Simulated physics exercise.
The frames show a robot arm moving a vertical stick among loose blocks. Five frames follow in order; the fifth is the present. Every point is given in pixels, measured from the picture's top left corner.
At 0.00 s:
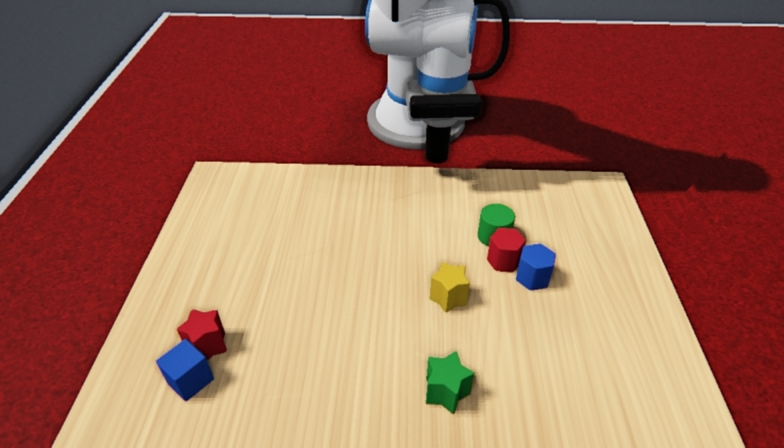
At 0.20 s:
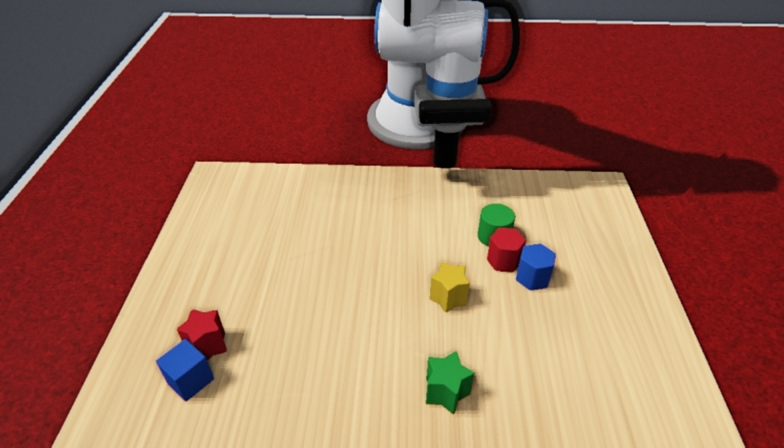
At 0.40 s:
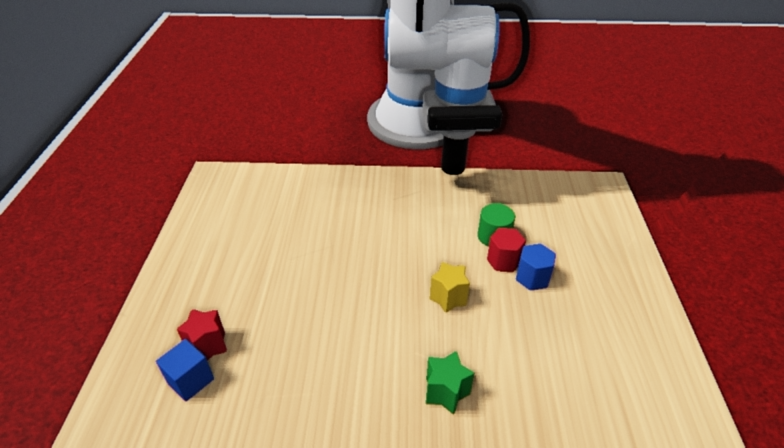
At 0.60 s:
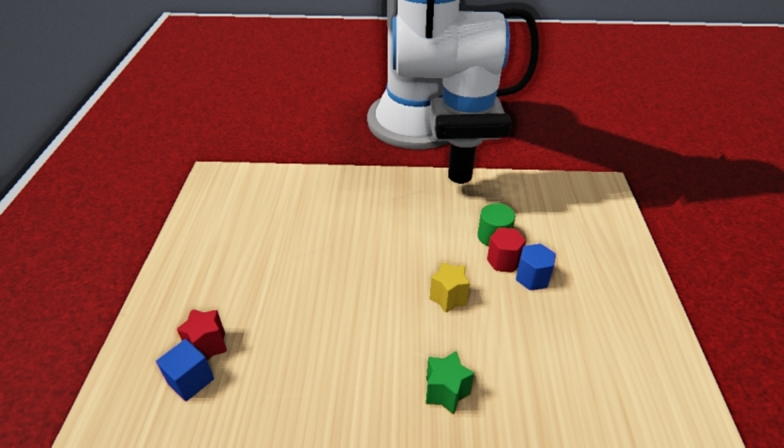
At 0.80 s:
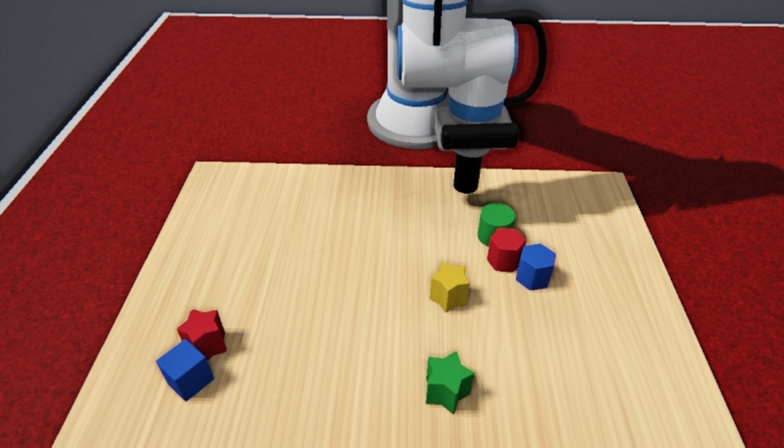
A robot arm slowly moved its black stick right and a little forward over the edge of a wooden board, nearing the green round block, while all the colored blocks stayed still.
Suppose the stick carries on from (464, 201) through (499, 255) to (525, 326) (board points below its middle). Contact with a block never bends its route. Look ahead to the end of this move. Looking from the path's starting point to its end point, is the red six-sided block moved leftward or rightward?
Measured against the direction from start to end, the red six-sided block shifts toward the right-hand side.
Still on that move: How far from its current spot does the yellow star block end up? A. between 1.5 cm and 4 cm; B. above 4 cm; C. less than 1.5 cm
I'll go with C - less than 1.5 cm.
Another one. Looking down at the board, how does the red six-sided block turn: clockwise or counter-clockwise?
Looking from above, the answer is clockwise.
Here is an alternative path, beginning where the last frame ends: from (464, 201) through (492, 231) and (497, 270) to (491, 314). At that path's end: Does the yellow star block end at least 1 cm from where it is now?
No
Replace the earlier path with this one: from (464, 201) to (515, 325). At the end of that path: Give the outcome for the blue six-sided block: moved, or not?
It will be nudged away from its spot.
On the path given first. One third of the way, stick (489, 221); green round block (512, 231); red six-sided block (512, 256); blue six-sided block (548, 265), turned 40° anticlockwise.
Two thirds of the way, stick (513, 262); green round block (549, 263); red six-sided block (515, 278), turned 50° clockwise; blue six-sided block (579, 284), turned 30° anticlockwise.
At the end, stick (529, 311); yellow star block not moved; green round block (556, 270); red six-sided block (512, 325), turned 110° clockwise; blue six-sided block (592, 289), turned 20° anticlockwise.
